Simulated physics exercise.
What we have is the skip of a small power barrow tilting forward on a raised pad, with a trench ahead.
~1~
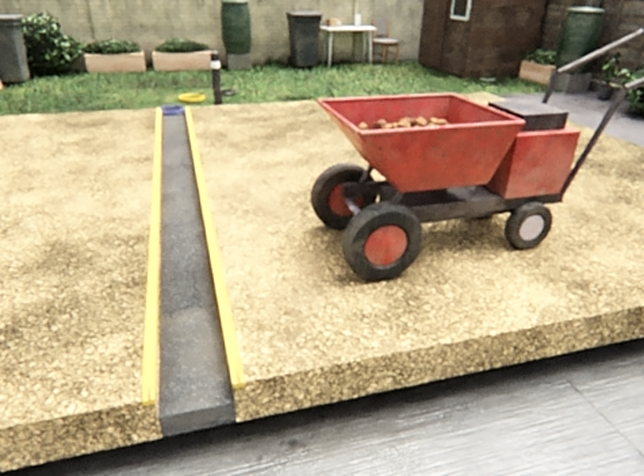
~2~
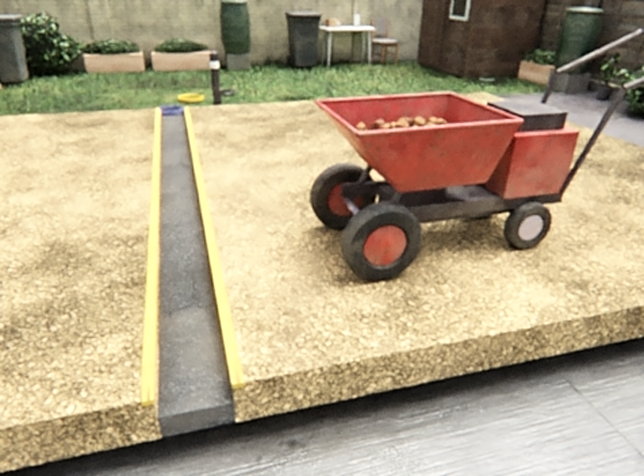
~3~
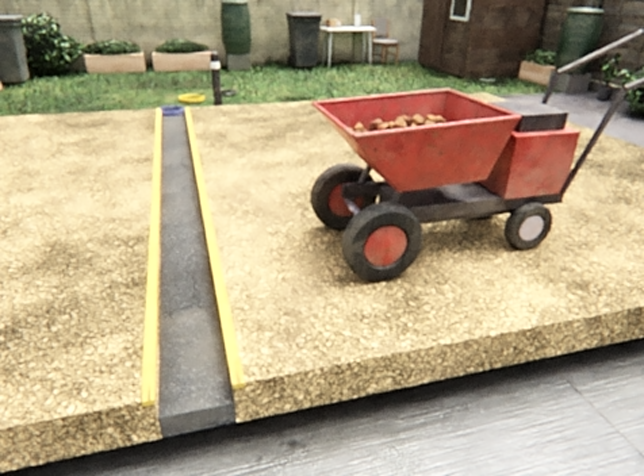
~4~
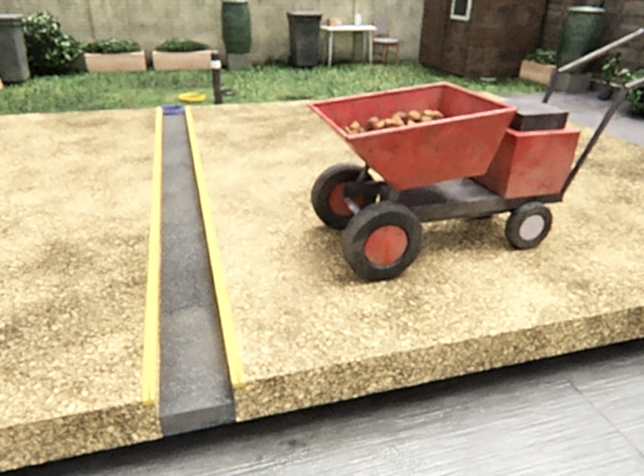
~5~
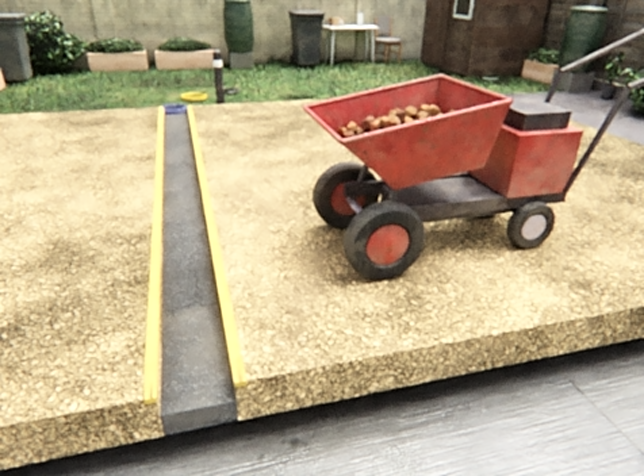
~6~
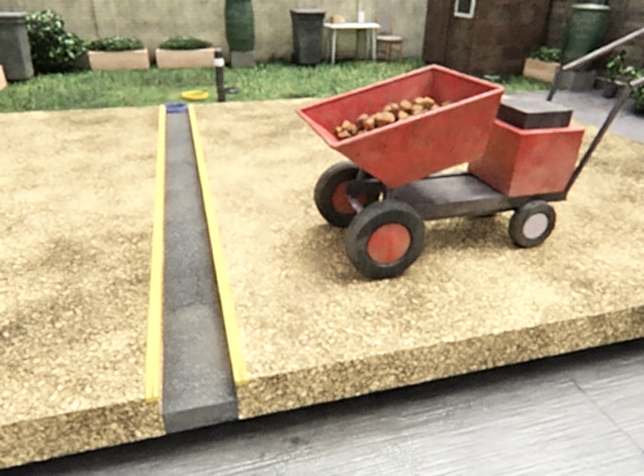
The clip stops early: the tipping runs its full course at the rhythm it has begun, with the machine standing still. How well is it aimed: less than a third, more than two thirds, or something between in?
The trench ends with between a third and two thirds of it.
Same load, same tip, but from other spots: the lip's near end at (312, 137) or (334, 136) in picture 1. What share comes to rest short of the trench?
Roughly 0 per cent, and 20 per cent.
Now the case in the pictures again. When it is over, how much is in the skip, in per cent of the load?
It comes to 10 per cent or so.
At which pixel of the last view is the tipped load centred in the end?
Roughly at (210, 264).
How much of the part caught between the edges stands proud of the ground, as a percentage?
It comes to 20 per cent or so.
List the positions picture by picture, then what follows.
Lip of the skip (360, 134), level; top of the load (418, 139), clay clods; first edge of the trench (229, 331); far edge (150, 344), the trench under half as wide as the skip, and shallow for its width, in the first picture.
Lip of the skip (358, 135), level; top of the load (416, 138), in the second picture.
Lip of the skip (354, 137), tipped barely; top of the load (429, 134), in the third picture.
Lip of the skip (348, 139), tipped a little; top of the load (425, 130), in the fourth picture.
Lip of the skip (342, 142), tipped a little; top of the load (432, 121), in the fifth picture.
Lip of the skip (333, 147), tipped a little; top of the load (426, 115); first edge of the trench (232, 329); far edge (153, 341), in the sixth picture.
Just after the last frame, skip tipped steeply; every one in the skip.
A moment on, skip tipped right over; the larger part in the skip; roughly a quarter short of the trench; just a few in or heaped over the trench; just a few falling.
Further on, skip tipped right over; about a tenth in the skip; roughly half short of the trench; roughly half in or heaped over the trench; just a few beyond it.
When it is over, skip tipped right over; about a tenth in the skip; roughly half short of the trench; roughly half in or heaped over the trench; just a few beyond it.
